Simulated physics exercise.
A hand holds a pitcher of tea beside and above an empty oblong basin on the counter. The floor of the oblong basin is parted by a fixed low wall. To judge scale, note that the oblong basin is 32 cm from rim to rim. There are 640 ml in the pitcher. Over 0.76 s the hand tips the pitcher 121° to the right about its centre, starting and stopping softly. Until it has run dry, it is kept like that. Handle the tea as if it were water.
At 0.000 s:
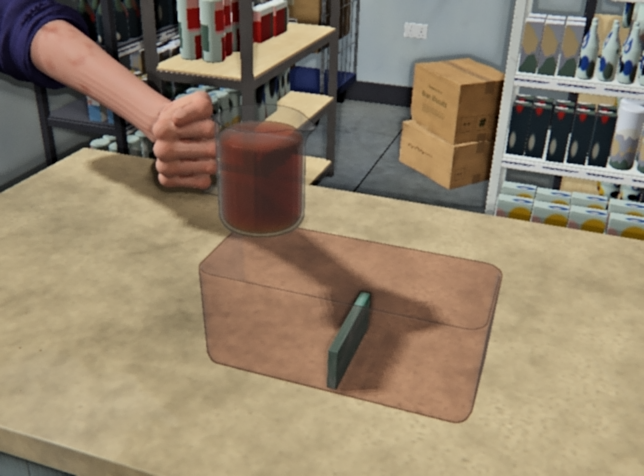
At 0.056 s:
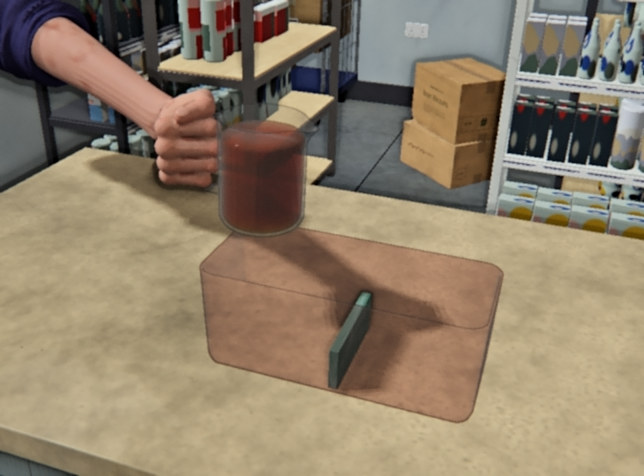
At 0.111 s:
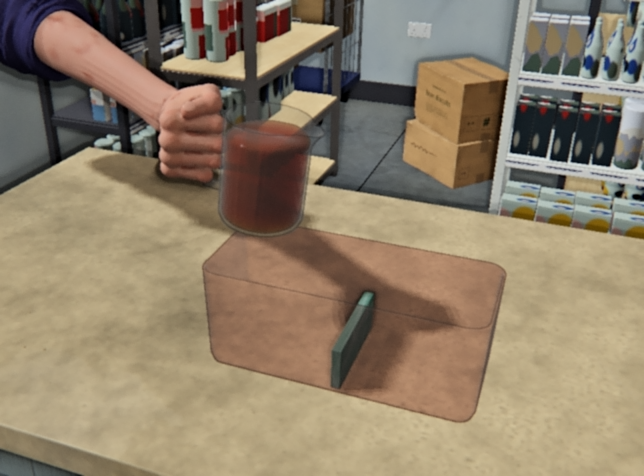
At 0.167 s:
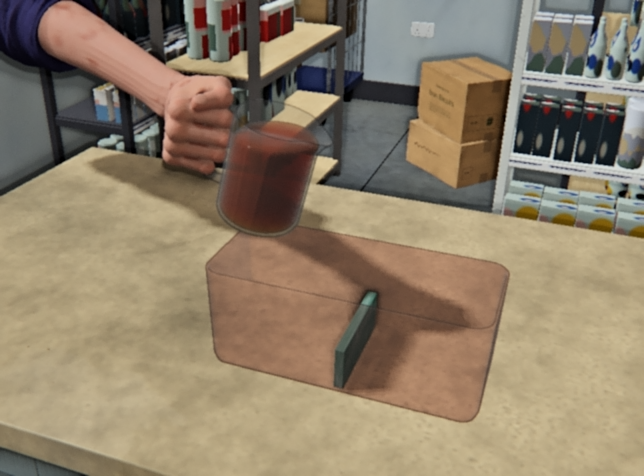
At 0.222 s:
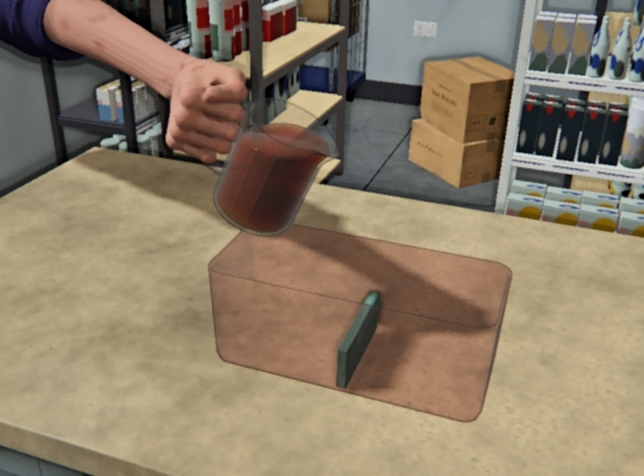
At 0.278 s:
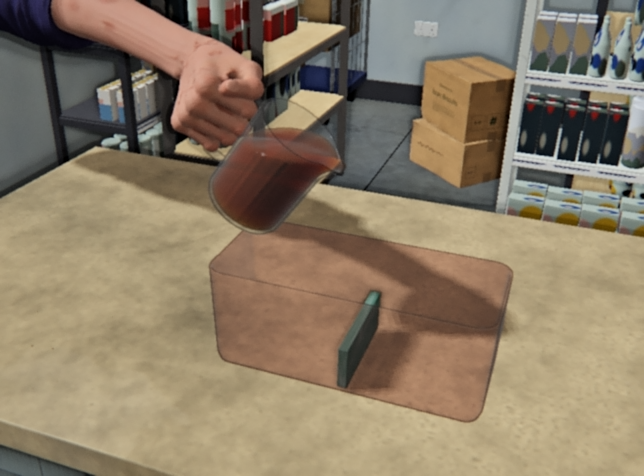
A hand tilts a clear pitcher of tea to the right above an oblong basin.
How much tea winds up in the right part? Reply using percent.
About 51 per cent.
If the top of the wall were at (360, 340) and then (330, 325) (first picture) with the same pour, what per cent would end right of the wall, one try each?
In turn about 45 and 80 per cent.
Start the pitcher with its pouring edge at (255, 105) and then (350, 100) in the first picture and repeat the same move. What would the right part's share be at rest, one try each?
Roughly 5 per cent the first time and 95 per cent the second.
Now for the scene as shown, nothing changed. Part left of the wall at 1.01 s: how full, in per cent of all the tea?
About 48 percent.
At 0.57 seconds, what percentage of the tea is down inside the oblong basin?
At that time the basin holds about 28 per cent of the liquid.
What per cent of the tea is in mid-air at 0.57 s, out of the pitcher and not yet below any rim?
Close to 20 per cent, I'd say.
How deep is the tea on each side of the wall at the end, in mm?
The left side settles near 16 mm and the right side near 18 mm.
After 0.57 s the tilt is 104° and 53 per cent is still to pour, 4 is left of the wall and 24 right of it.
After 0.79 s the tilt is 121° and 6 per cent is still to pour, 38 is left of the wall and 51 right of it.
After 1.01 s the tilt is 121° and 0 per cent is still to pour, 48 is left of the wall and 51 right of it.
After 1.26 s the tilt is 121° and 0 per cent is still to pour, 48 is left of the wall and 51 right of it.
In the end 48 per cent lies left of the wall, 51 right of it and 1 outside.
